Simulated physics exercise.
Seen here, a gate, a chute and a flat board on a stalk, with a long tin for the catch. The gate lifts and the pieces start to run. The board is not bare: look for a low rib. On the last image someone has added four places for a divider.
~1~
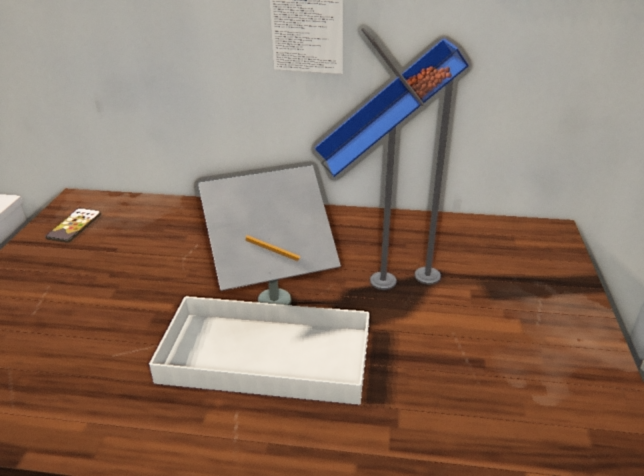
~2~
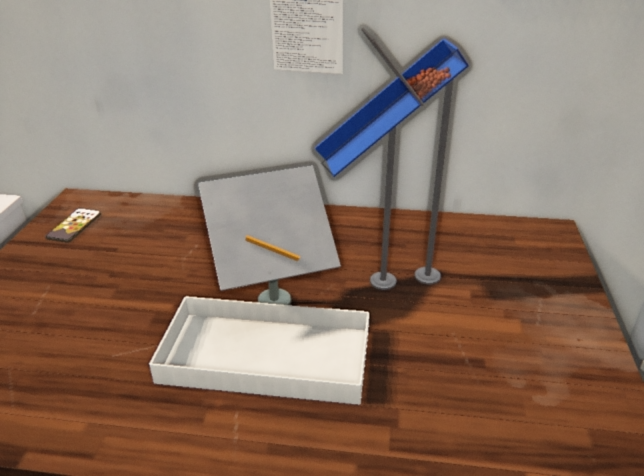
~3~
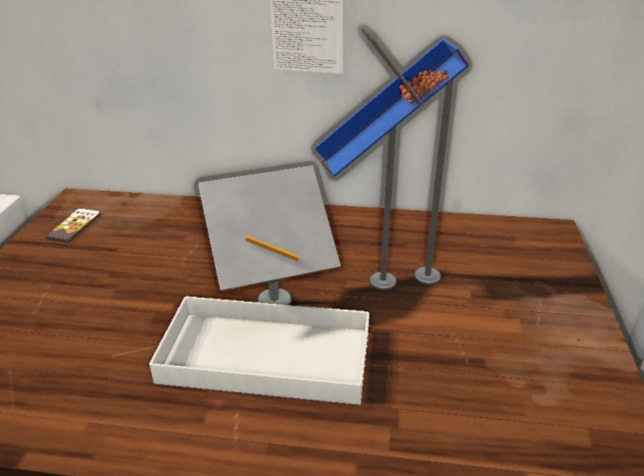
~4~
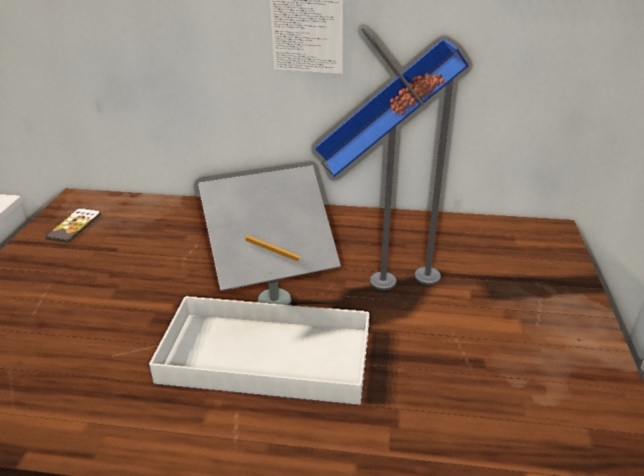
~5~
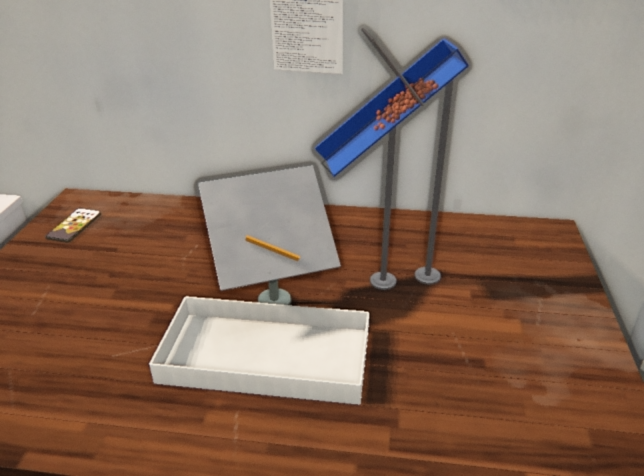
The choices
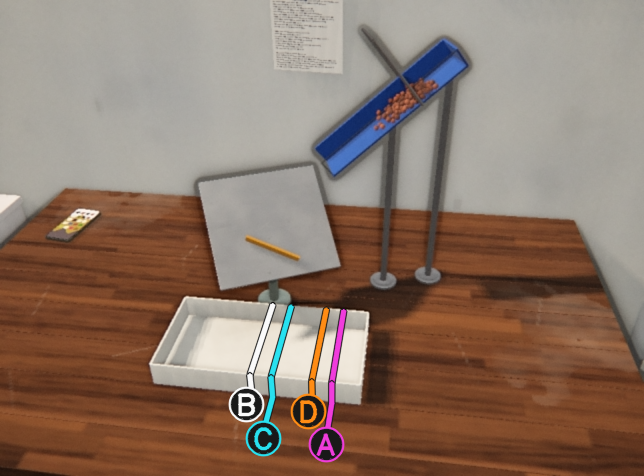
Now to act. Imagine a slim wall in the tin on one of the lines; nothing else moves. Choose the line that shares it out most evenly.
D is best.
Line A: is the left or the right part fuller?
Left.
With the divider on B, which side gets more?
Right.
On the marked copy, line A crosses the front rim at (331, 382); line B crosses the front rim at (250, 374); line C crosses the front rim at (271, 376); line D crosses the front rim at (311, 380).
With A, of what is caught, all but a few on the left of the divider, a small share on the right.
With B, of what is caught, a small share on the left of the divider, all but a few on the right.
With C, of what is caught, a small share on the left of the divider, the bulk on the right.
With D, of what is caught, close to half on the left of the divider, close to half on the right.
